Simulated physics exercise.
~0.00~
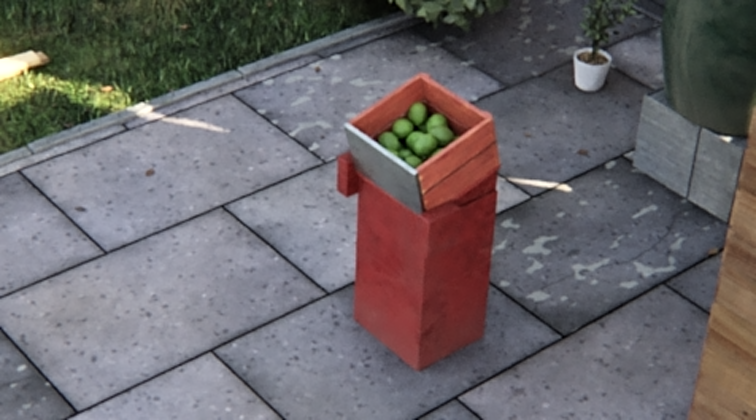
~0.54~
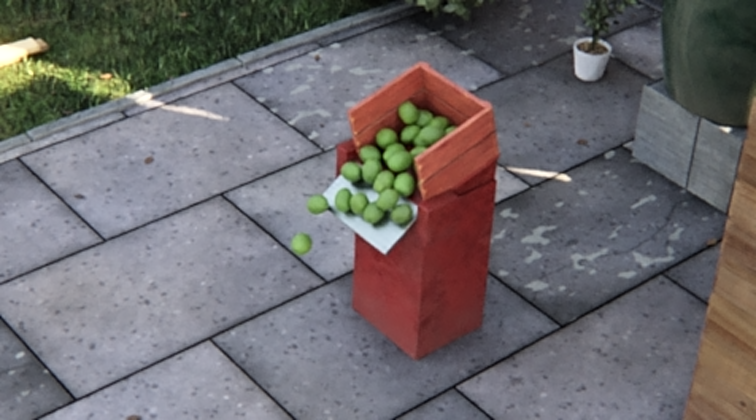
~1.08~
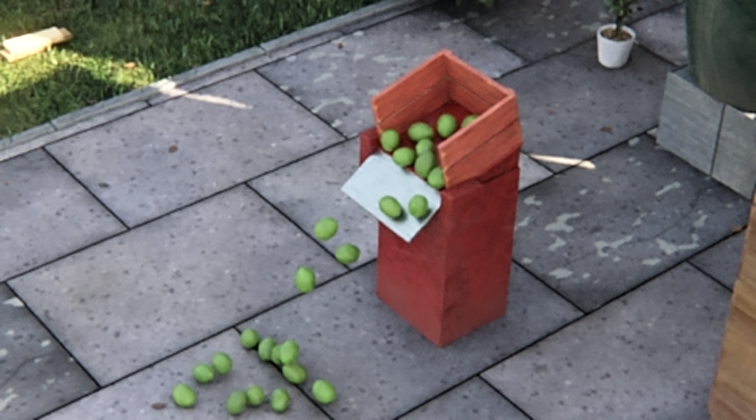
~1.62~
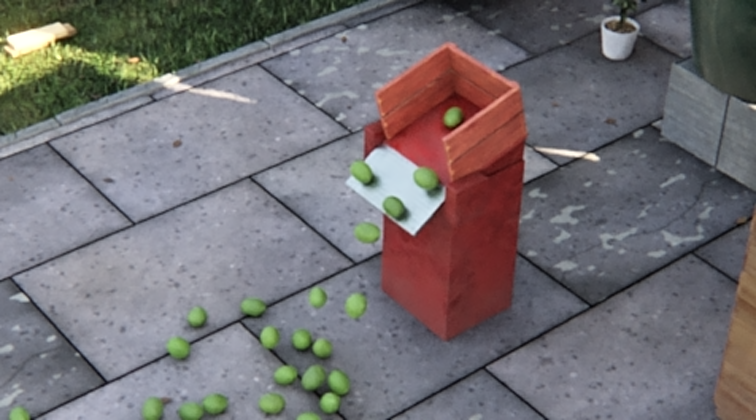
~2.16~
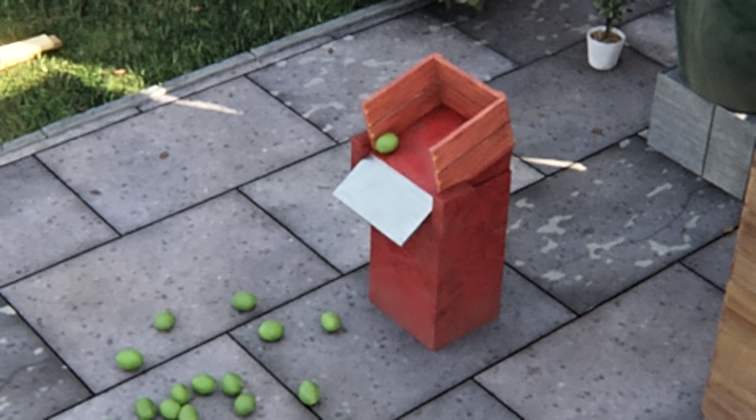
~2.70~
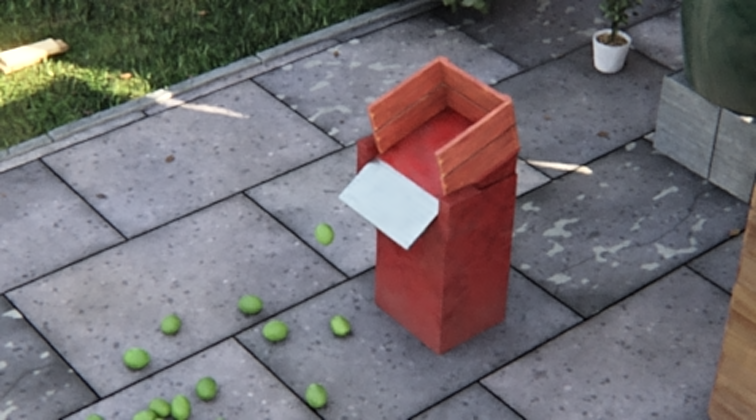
A red hopper's front flap drops open and its green limes tumble out until it is empty.
